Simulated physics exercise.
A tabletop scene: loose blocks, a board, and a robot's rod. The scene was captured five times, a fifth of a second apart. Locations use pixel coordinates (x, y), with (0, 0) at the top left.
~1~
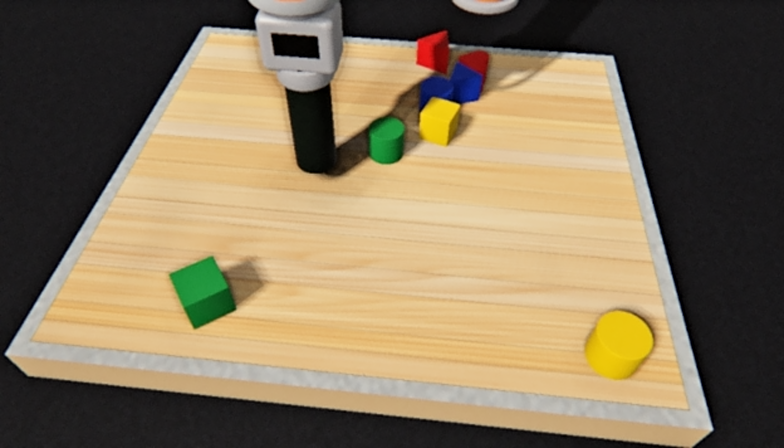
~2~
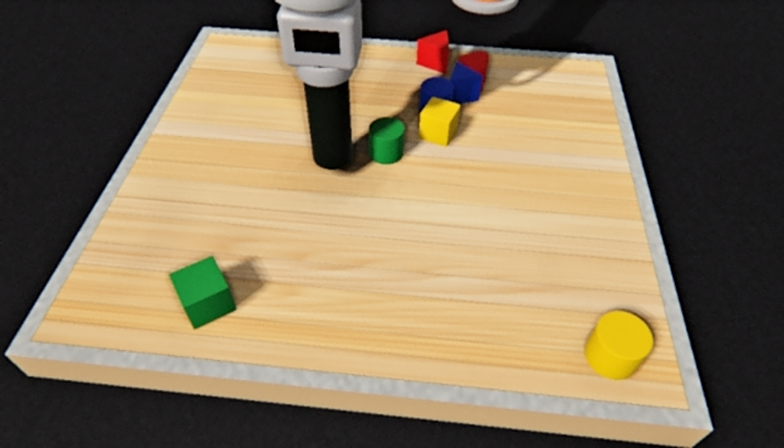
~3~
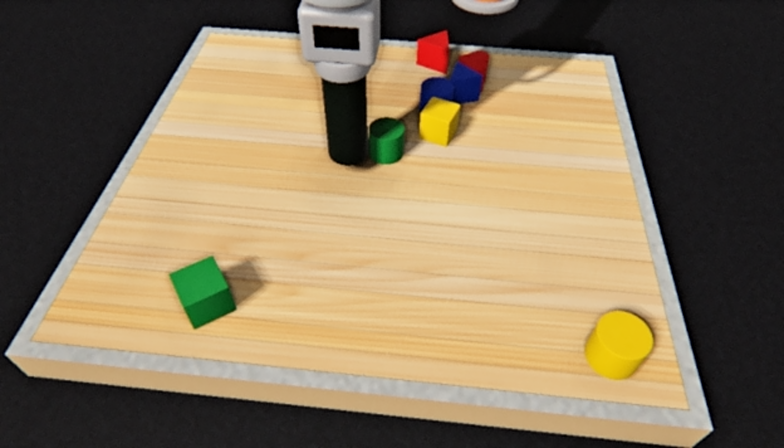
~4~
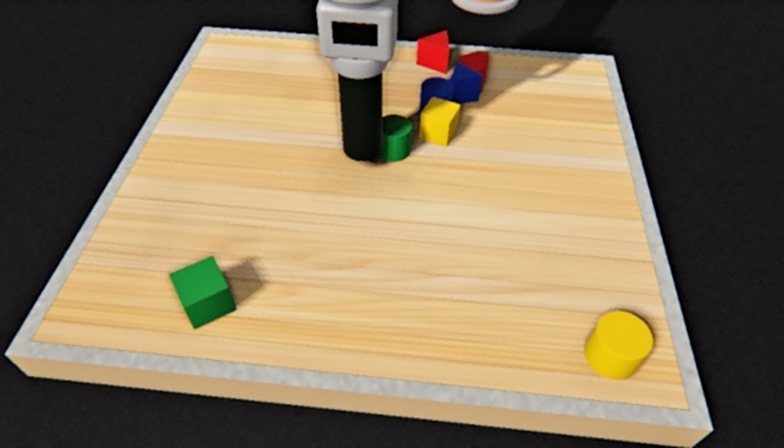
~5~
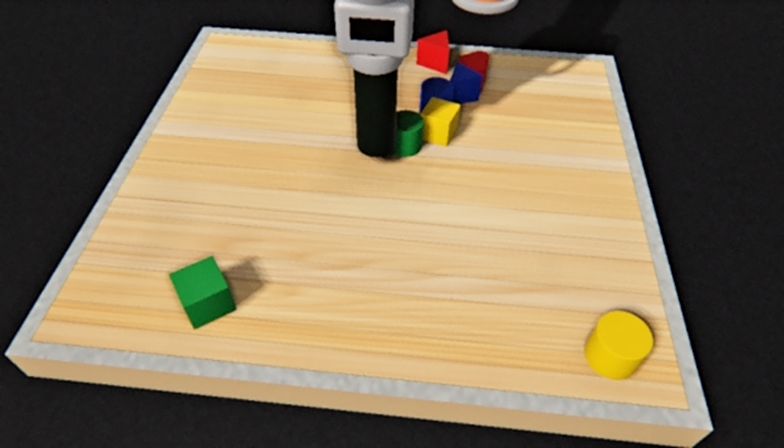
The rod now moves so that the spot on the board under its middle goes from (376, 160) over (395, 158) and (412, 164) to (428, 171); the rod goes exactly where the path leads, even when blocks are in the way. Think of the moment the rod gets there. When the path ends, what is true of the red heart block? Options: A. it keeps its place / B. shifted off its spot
The answer is A.
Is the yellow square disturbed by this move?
That block will leave its spot.
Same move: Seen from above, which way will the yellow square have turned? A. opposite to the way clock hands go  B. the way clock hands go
B
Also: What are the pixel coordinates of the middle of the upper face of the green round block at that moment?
For the centre of its top, I'd go with (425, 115).
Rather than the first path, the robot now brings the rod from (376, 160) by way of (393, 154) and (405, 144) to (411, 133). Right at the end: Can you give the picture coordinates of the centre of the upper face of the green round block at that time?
It should be at about (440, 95).
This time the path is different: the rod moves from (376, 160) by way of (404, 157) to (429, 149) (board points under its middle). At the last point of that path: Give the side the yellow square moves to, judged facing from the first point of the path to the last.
The yellow square goes left.
What follows on the original path. Halfway along, rod (405, 145); green round block (425, 115); blue round block (438, 84); yellow square (453, 104), turned 25° clockwise.
At the end, rod (430, 156); green round block (425, 115); blue round block (438, 84); yellow square (453, 104), turned 25° clockwise; red heart block still.
